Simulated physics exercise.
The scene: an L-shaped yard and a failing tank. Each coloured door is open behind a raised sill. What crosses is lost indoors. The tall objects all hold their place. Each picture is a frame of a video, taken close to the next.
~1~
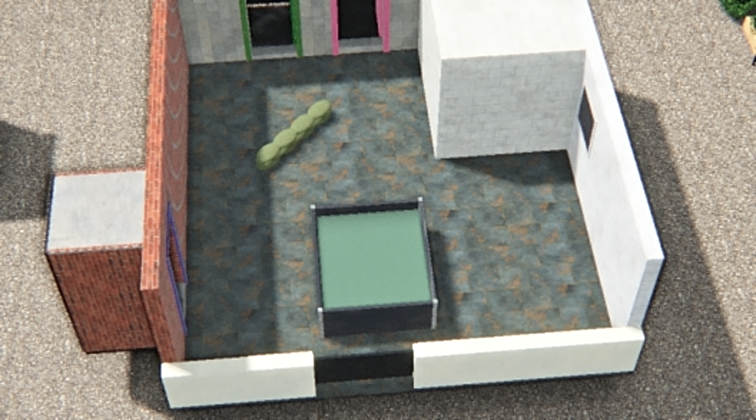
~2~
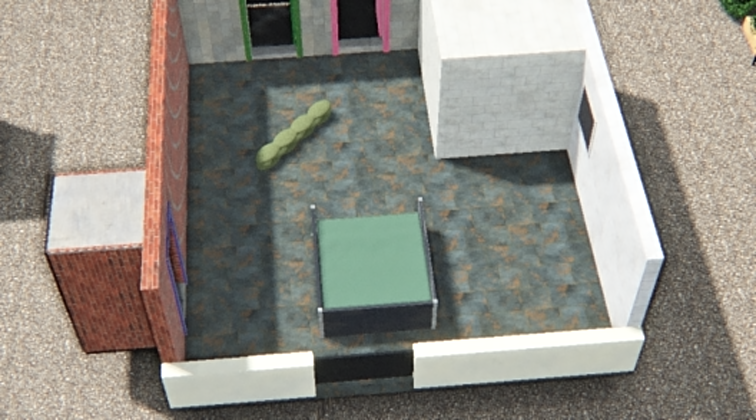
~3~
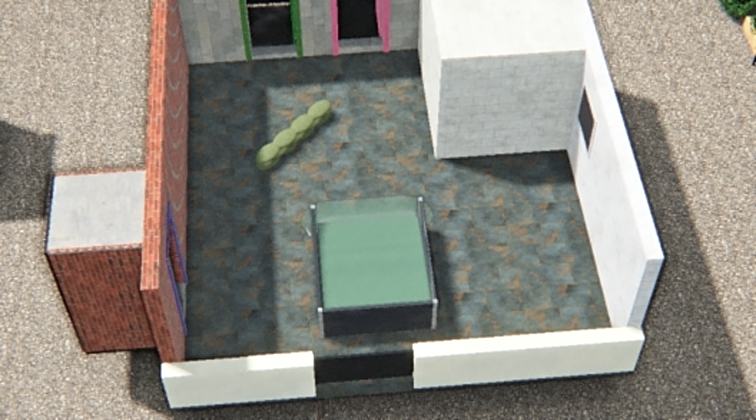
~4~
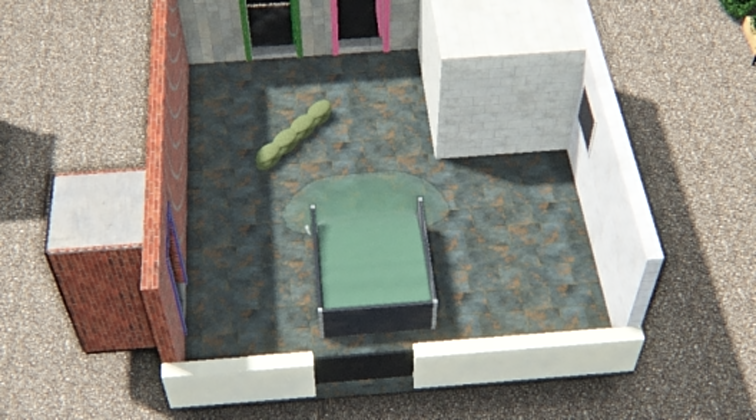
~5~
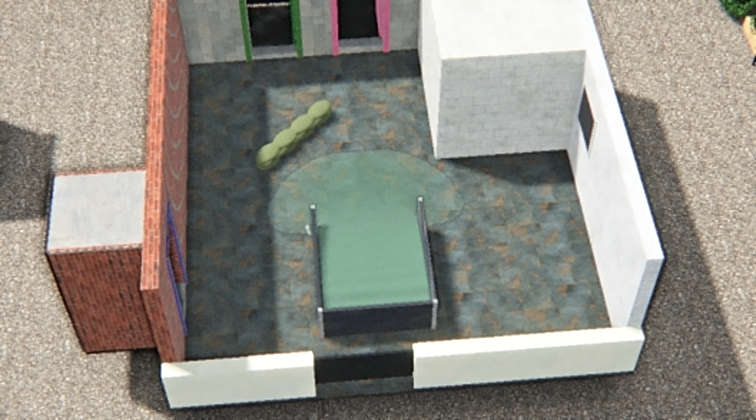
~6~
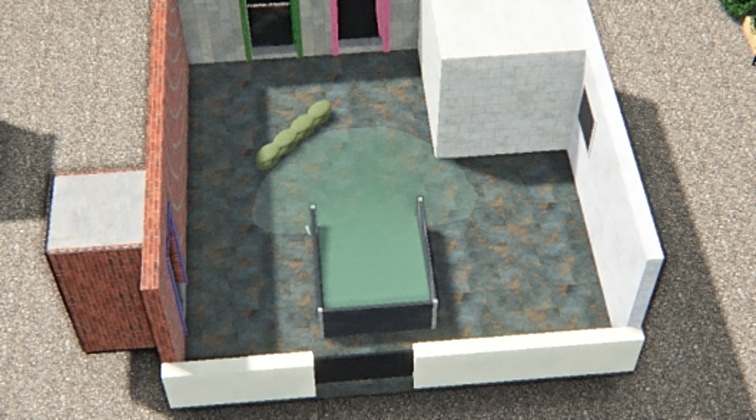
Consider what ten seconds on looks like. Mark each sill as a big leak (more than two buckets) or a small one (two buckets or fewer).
Pink door: Big; blue door: Small; green door: Small.
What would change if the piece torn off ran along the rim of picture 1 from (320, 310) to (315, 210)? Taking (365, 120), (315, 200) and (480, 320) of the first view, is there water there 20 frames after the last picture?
Untouched, untouched, untouched.
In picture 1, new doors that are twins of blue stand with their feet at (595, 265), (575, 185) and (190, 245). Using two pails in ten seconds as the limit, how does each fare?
Result per door - within the limit; within the limit; within the limit.
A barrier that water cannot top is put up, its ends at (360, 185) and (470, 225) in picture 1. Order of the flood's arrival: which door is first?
I'd say the pink door.
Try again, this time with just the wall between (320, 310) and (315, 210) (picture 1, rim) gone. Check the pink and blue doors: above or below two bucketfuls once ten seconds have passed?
Pink door: Remains below; blue door: Exceeds it.
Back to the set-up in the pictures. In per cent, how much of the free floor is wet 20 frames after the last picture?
That works out at 50 %.
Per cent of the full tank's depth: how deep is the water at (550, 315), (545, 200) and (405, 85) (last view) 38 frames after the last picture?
In that order: 2, 4 and 16 per cent.
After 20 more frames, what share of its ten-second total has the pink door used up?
I'd put it at about 75 per cent.
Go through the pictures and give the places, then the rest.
The first frame shows still water in the tank at (372, 256).
In the second frame, water pours out on the tank's far side and has run to a hidden place.
In the third frame, the front is at (424, 206), out from the gap on the tank's far side.
In the fourth frame, water pours out on the tank's far side and has run to (435, 192).
In the fifth frame, water pours out on the tank's far side and has run to (311, 163).
In the sixth frame, the front is at (331, 133), out from the gap on the tank's far side.
A moment on, water covers 30 % of the floor; the pink door wet at the sill, nothing in, the blue door not reached, the green door not reached.
Next, water covers 35 % of the floor; the pink door over two buckets in, the blue door not reached, the green door wet at the sill, nothing in.
Then, water covers 50 % of the floor; the pink door far over two buckets in, the blue door not reached, the green door wet at the sill, nothing in.
Later, water covers 75 % of the floor; the pink door far over two buckets in, the blue door wet at the sill, nothing in, the green door wet at the sill, nothing in.
In the end, water covers 95 % of the floor; the pink door far over two buckets in, the blue door wet at the sill, nothing in, the green door wet at the sill, nothing in.
